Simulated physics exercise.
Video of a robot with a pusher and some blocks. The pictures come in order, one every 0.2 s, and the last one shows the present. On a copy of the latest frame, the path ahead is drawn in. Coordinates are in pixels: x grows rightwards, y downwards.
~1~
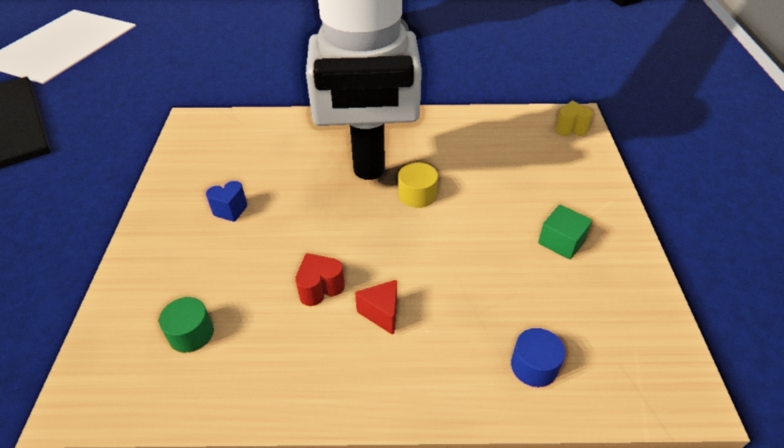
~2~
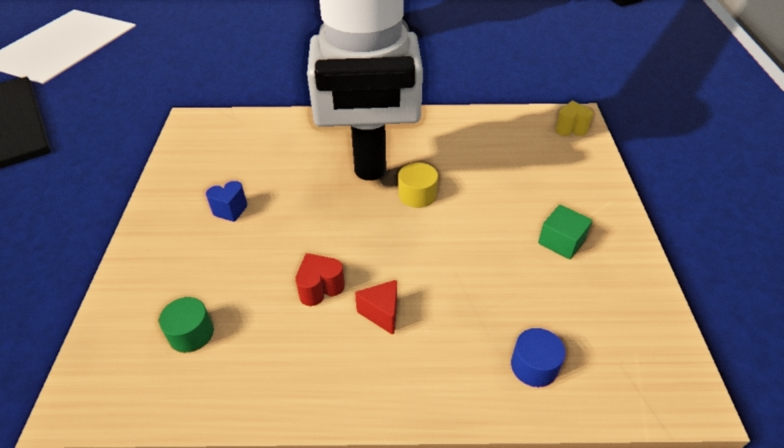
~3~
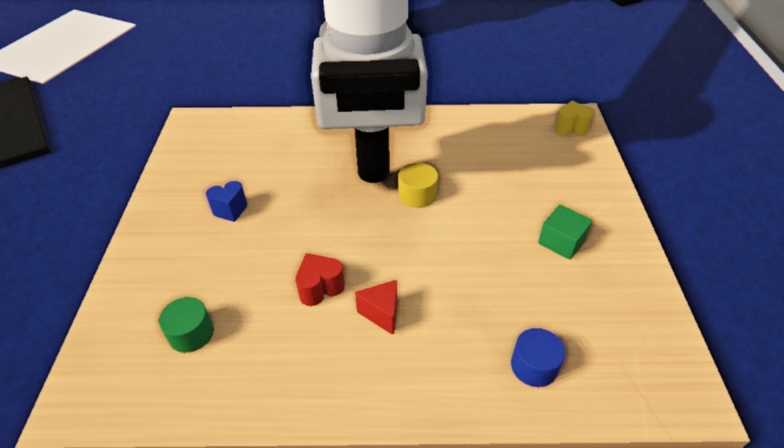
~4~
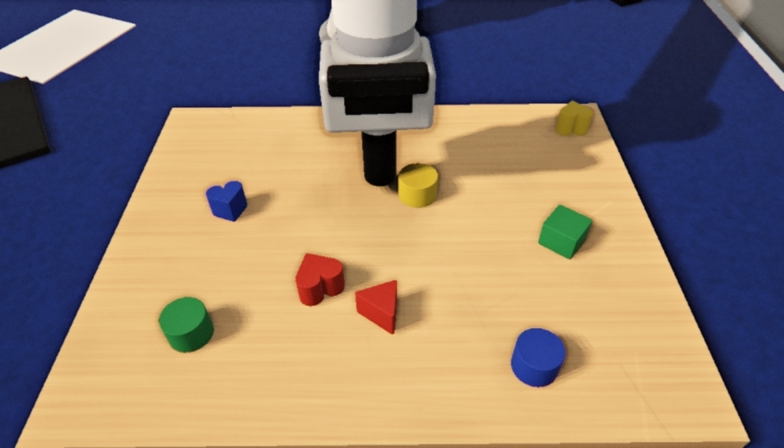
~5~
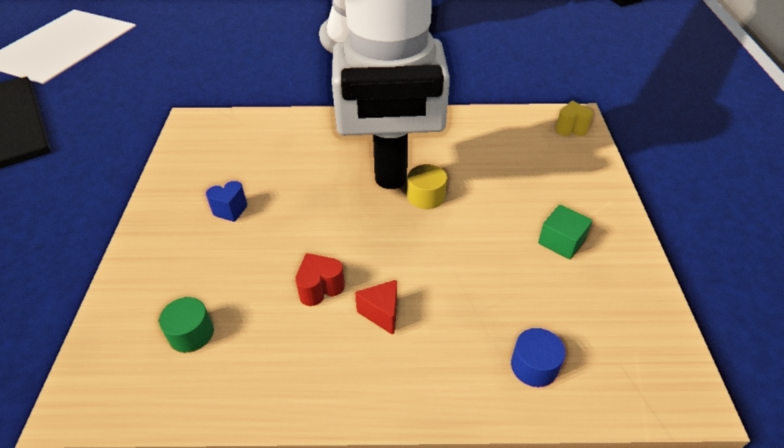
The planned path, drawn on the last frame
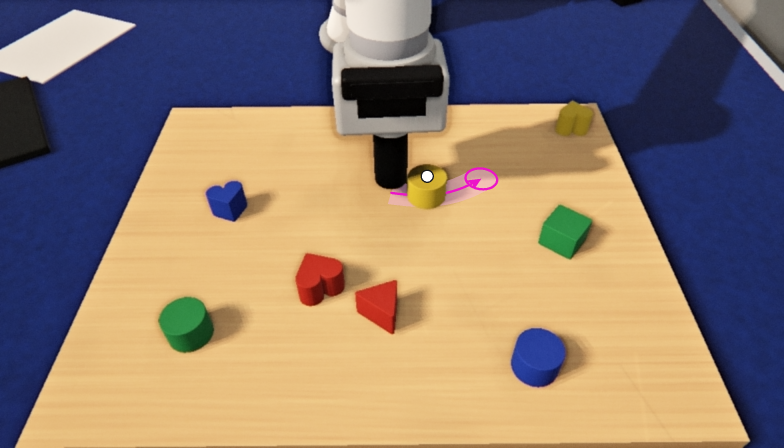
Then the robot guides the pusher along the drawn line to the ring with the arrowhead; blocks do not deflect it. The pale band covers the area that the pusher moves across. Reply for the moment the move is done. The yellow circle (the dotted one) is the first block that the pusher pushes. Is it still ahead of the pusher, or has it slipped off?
The pusher loses it on the way.
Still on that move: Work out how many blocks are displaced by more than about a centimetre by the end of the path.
It shifts a single block.
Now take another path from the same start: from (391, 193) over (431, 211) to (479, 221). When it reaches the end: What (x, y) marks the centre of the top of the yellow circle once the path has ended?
It is at (495, 179).
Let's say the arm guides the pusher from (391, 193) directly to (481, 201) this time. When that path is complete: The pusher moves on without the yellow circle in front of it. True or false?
False - the claim does not hold.
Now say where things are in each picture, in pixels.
The first frame shows pusher tip (369, 171); block tops, yellow circle (418, 175).
The second frame shows pusher (370, 172); blocks unchanged.
The third frame shows pusher (374, 174); blocks unchanged.
The fourth frame shows pusher (380, 177); blocks unchanged.
The fifth frame shows pusher (391, 180); yellow circle (427, 176).
Path on the board, from (391, 193) by way of (424, 195) and (455, 190) to (481, 179); the dot is on the yellow circle.
What follows on the original path. One third of the way, pusher (426, 182); yellow circle (463, 179).
Two thirds of the way, pusher (457, 177); yellow circle (493, 179).
At the end, pusher (483, 166); yellow circle (511, 177).
